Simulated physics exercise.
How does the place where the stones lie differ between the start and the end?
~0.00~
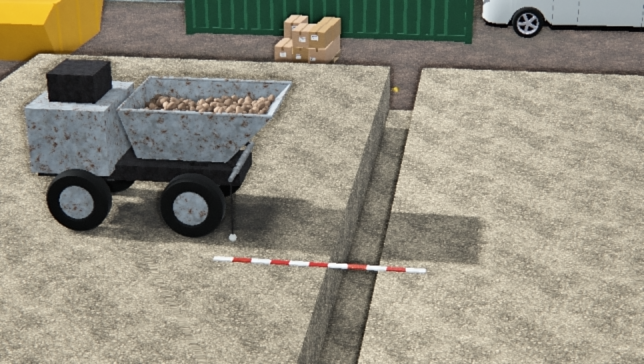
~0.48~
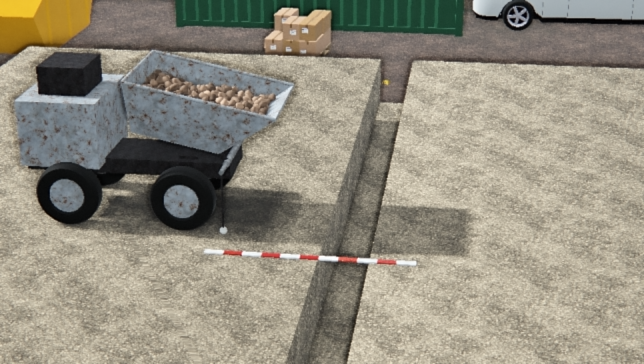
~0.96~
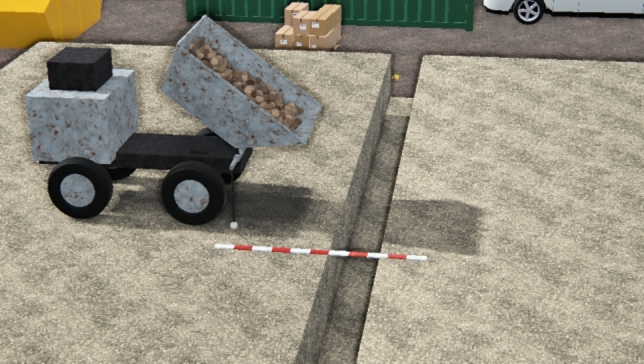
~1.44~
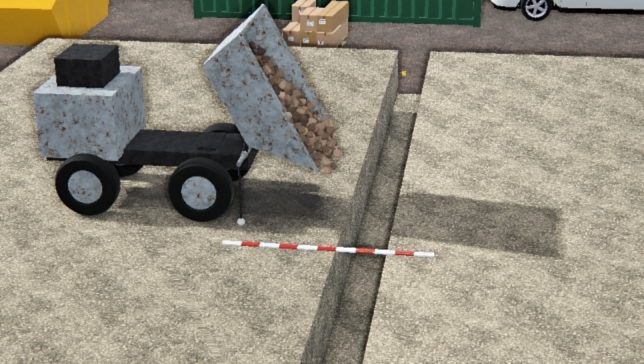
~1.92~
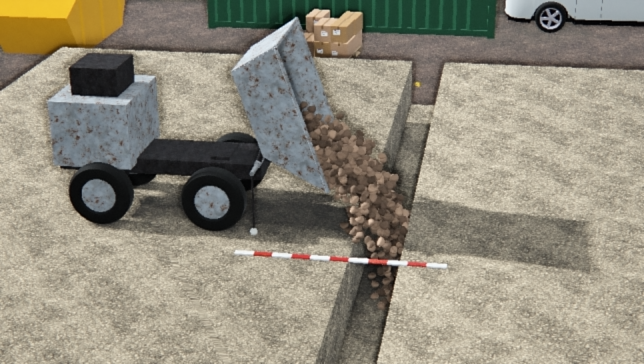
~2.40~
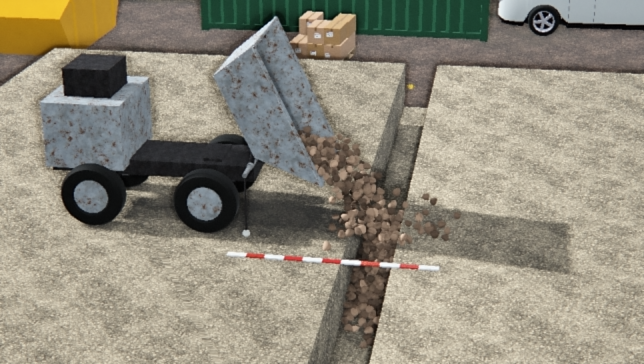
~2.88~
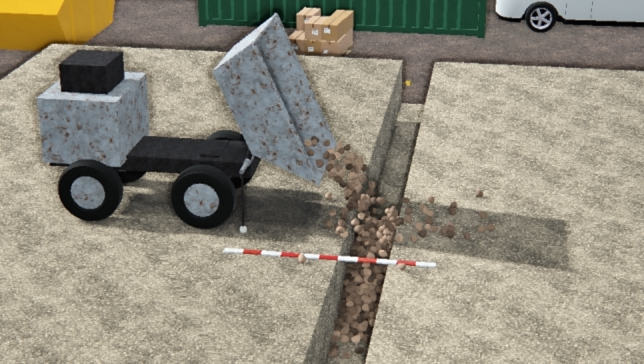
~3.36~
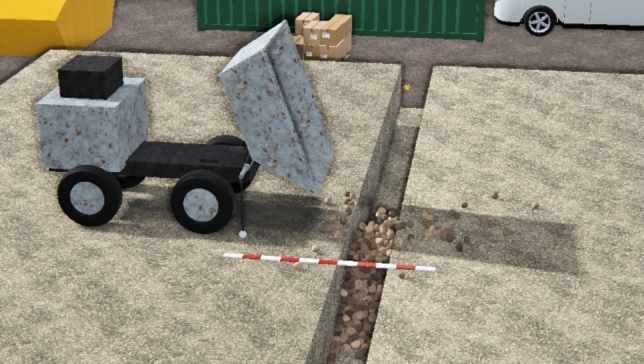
At the start the stones are heaped in the dumper's raised grey skip on the left. By the end they have left it and lie lower and further right, mostly in the trench, with a few scattered on the ground on either side.
